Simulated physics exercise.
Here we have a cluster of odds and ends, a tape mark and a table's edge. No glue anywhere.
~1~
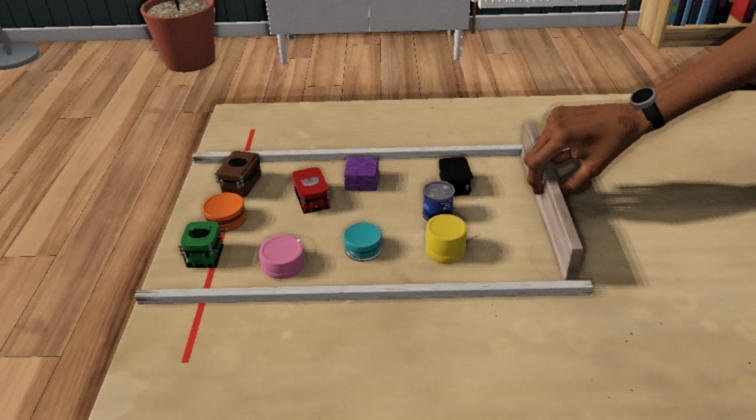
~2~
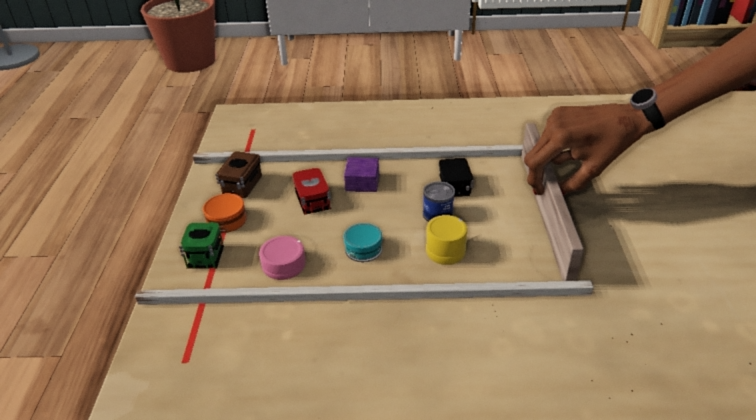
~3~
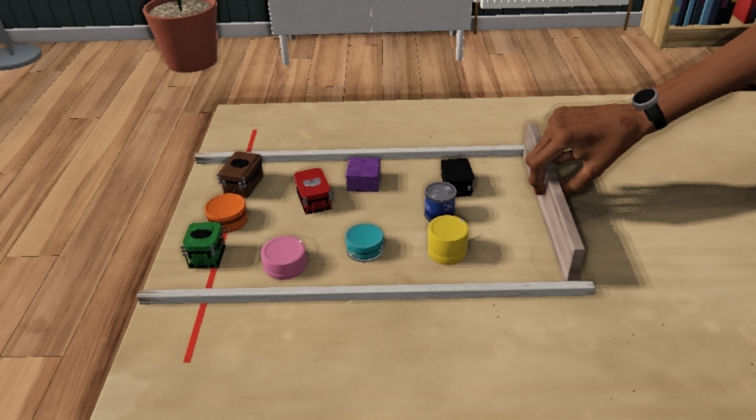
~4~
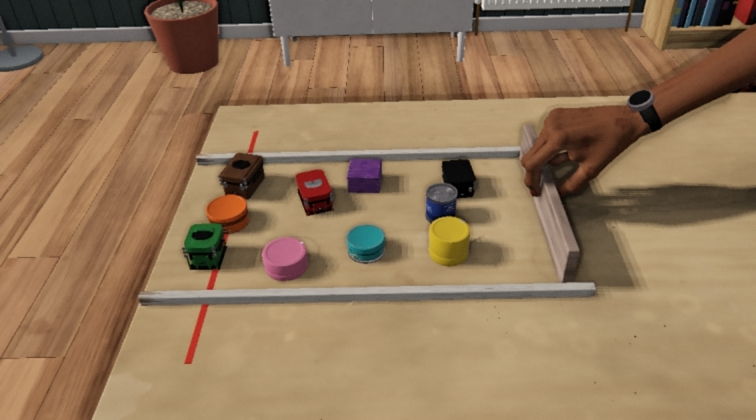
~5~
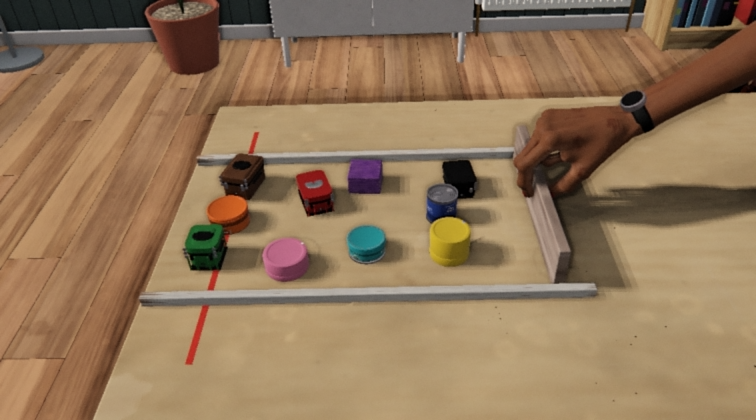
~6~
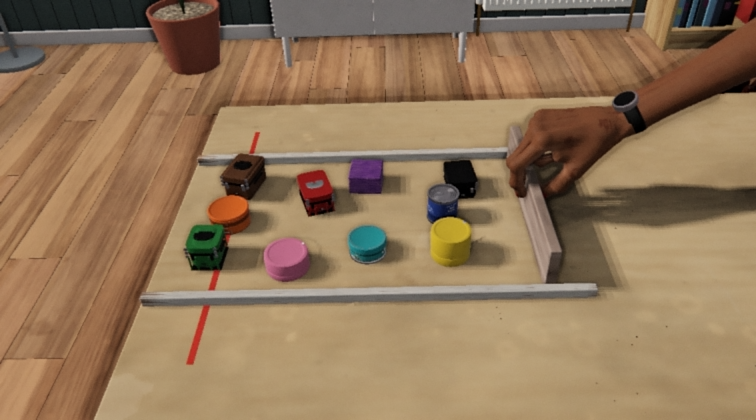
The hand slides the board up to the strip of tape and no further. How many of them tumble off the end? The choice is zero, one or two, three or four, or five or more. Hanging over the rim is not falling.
As it turns out, the number that fall off is one or two.
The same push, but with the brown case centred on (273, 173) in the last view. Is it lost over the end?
Then it tumbles off.
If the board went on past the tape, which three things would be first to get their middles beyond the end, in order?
They are the brown case, the orange tub, the green case.
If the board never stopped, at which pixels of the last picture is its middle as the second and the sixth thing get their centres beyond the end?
Near (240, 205) and (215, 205).
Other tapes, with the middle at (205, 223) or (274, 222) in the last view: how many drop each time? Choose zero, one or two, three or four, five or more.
Taking them in turn, at least five; no fall at all.
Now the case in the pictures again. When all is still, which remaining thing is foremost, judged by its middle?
Foremost is the green case.
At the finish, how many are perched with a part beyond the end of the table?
3 of them.
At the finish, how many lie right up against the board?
3 of them.
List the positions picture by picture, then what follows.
The first frame shows green case (202, 245); orange tub (225, 213); brown case (240, 174); board (548, 195); tape (226, 220).
The second frame shows orange tub (225, 213); blue pot (438, 203).
The third frame shows brown case (242, 175); black case (457, 178).
The fourth frame shows green case (206, 247); red case (314, 192).
The fifth frame shows orange tub (229, 215); purple block (365, 176).
The sixth frame shows green case (207, 247); orange tub (230, 215); brown case (245, 177); board (530, 198); tape (231, 223).
Early on, none off yet; green case at rest near (207, 247); orange tub at rest near (230, 215); brown case at rest near (245, 177).
A while later, none off yet; green case moving near (200, 246); orange tub travelled a little near (207, 216); brown case travelled about its own width near (208, 177).
Finally, the number that fall off is one or two; lost, brown case and orange tub.
